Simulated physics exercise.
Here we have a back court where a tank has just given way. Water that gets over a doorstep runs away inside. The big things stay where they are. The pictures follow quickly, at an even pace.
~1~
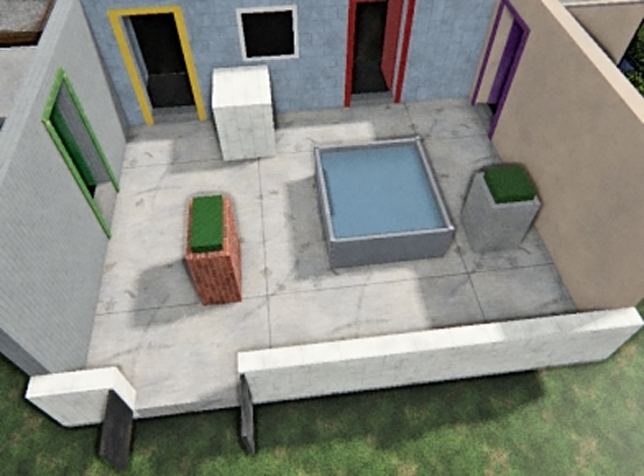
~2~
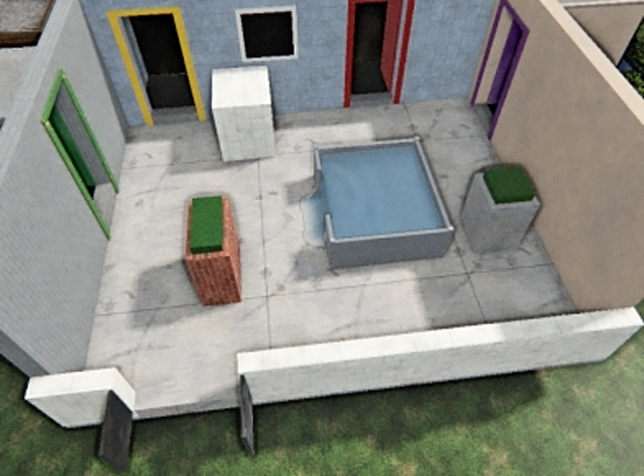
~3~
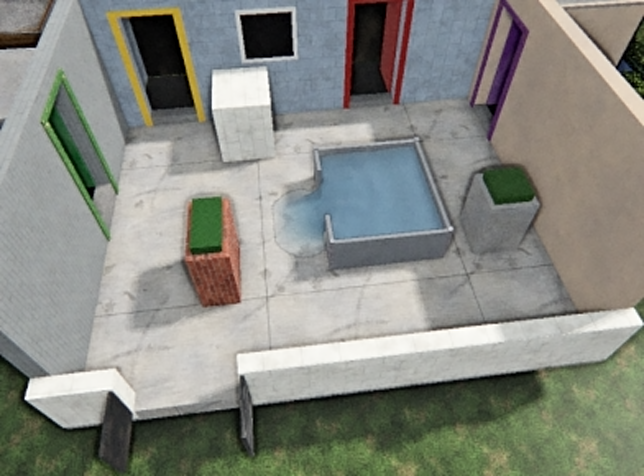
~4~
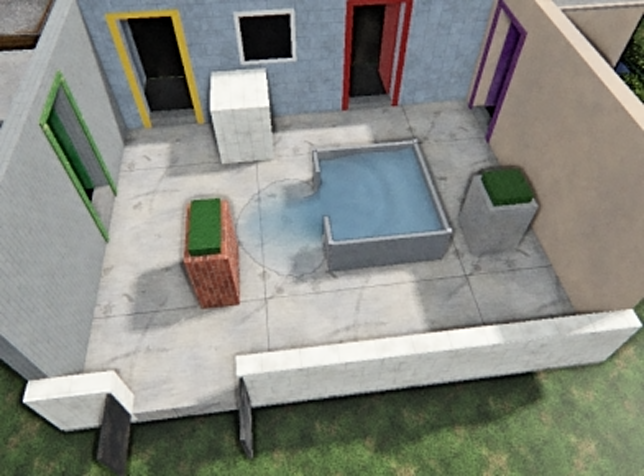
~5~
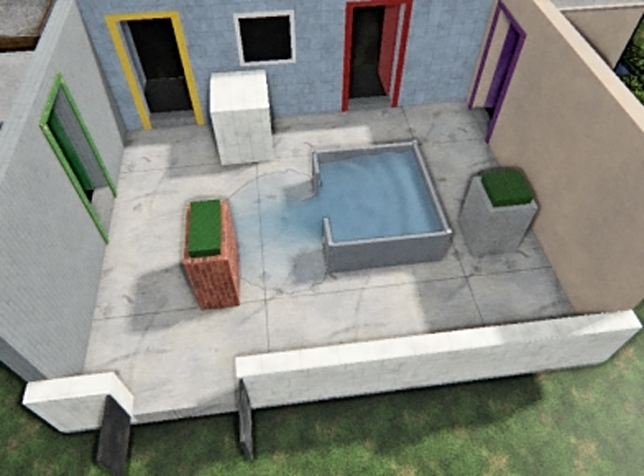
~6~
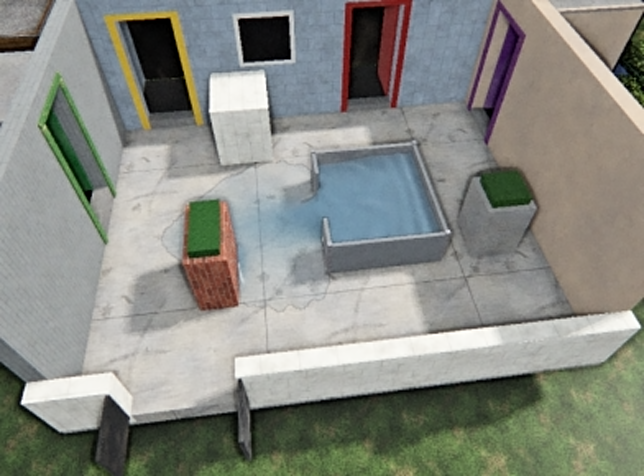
Water pours from a gap in the left side of a grey open tank and spreads leftward across the pale paved floor of a walled court, seen from high above by a still camera. A white block and a brick pillar topped with green stand left of the tank, a grey one right, before yellow and red doorways, with green left and purple right. The sheet widens and thins toward the brick pillar.
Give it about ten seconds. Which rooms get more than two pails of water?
One by one: The red door admits no more than that; the yellow door admits no more than that; the purple door admits no more than that; the green door admits no more than that.
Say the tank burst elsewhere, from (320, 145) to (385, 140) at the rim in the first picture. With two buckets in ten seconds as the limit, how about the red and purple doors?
Red door floods, purple door goes over.
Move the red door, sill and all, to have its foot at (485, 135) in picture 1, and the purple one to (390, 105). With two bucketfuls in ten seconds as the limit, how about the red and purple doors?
Then: The red one holds; the purple one keeps below it.
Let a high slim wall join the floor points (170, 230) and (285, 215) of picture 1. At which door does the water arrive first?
That is the green one.
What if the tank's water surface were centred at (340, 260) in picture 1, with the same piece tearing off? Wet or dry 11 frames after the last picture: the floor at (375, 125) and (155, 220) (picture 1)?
In that order: Clear, dry.
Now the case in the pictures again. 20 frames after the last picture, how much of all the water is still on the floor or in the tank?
Near 98 in a hundred.
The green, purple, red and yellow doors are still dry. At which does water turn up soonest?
First comes the green door.
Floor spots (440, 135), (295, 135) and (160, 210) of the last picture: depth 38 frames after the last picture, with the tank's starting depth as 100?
About 0, 2 and 16 per cent.
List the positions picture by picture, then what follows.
The open tank at (378, 189) is whole and still, in the first frame.
The front is at (312, 196), out from the gap at (325, 209), in the second frame.
The front is at (284, 200), out from the gap at (325, 212), in the third frame.
Water pours out at (324, 214) and has run to (245, 242), in the fourth frame.
The front is at a hidden place, out from the gap at (323, 215), in the fifth frame.
Water pours out at (323, 215) and has run to (168, 237), in the sixth frame.
A moment on, water covers 25 % of the floor; the red door not reached, the yellow door not reached, the purple door not reached, the green door wet at the sill, nothing in.
Next, water covers 35 % of the floor; the red door not reached, the yellow door not reached, the purple door not reached, the green door wet at the sill, nothing in.
Then, water covers 50 % of the floor; the red door not reached, the yellow door under two buckets in, the purple door not reached, the green door wet at the sill, nothing in.
Later, water covers 65 % of the floor; the red door wet at the sill, nothing in, the yellow door under two buckets in, the purple door not reached, the green door wet at the sill, nothing in.
In the end, water covers 85 % of the floor; the red door wet at the sill, nothing in, the yellow door under two buckets in, the purple door not reached, the green door wet at the sill, nothing in.
